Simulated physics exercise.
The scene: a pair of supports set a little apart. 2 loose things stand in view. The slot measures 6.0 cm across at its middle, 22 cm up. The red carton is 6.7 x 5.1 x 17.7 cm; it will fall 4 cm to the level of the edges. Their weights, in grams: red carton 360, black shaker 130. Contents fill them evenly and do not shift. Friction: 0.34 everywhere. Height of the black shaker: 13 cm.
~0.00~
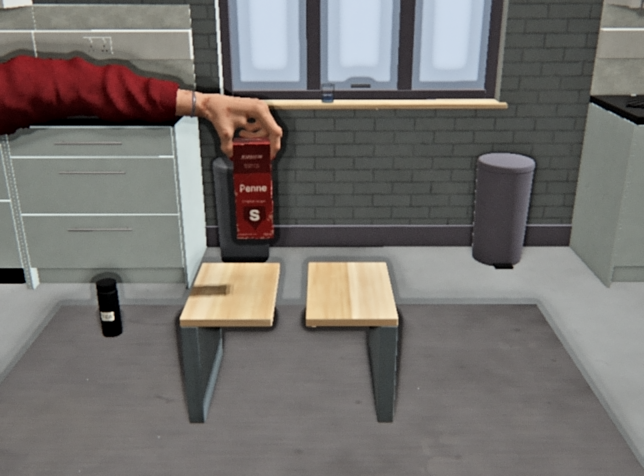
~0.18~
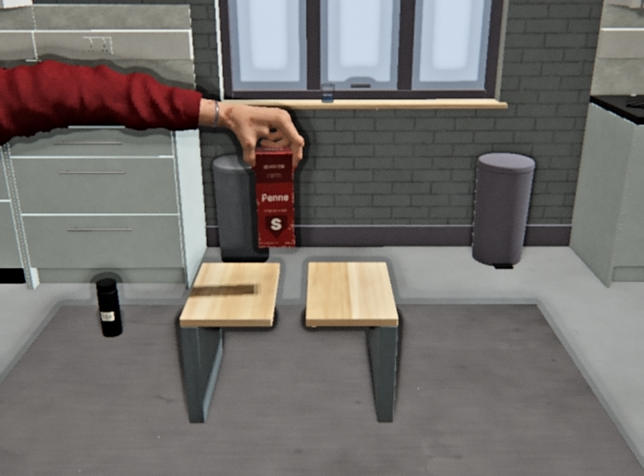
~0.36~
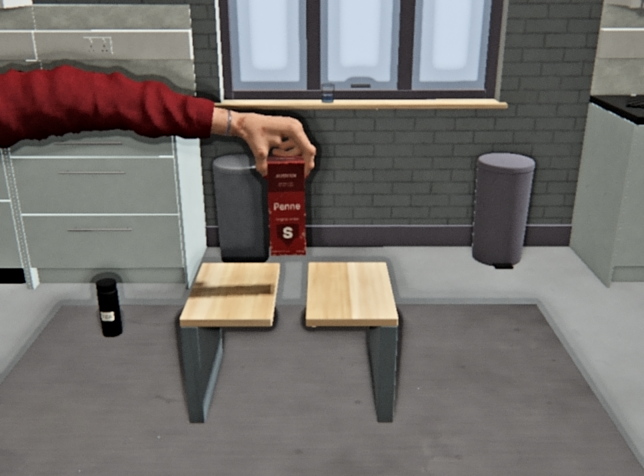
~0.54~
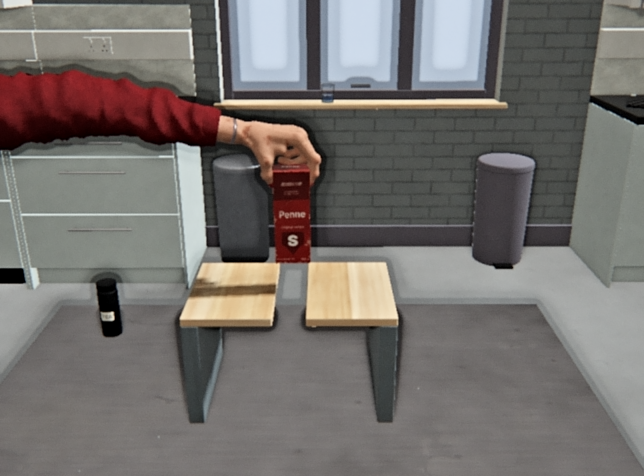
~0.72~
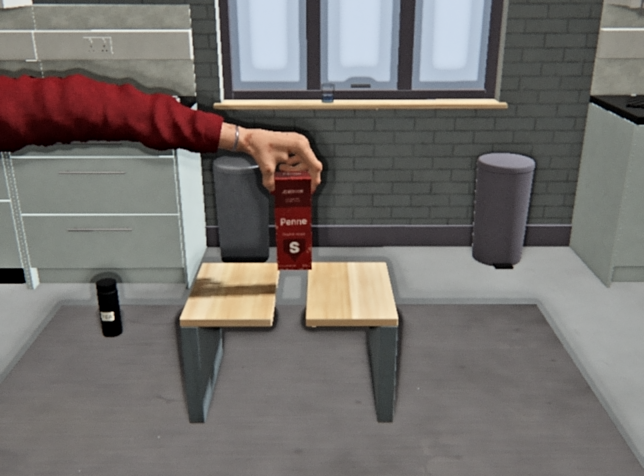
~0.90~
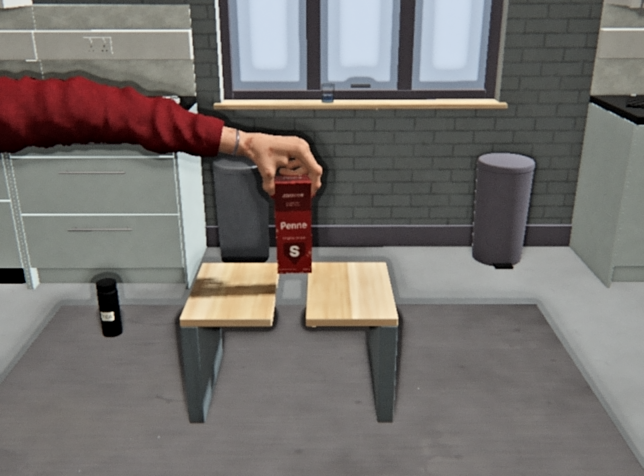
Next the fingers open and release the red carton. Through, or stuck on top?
It stays on top.
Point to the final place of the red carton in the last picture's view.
At about (253, 272).
After 1.10 s, red carton moved 4 cm near (293, 246).
After 1.20 s, red carton 22° off upright near (278, 252).
After 1.30 s, red carton on its side near (264, 269).
In the end (1.9 s), toppled on the stand or table, red carton; black shaker under 4 cm from the start. At the end, from the last picture's camera, red carton near (253, 271). The carton is caught.
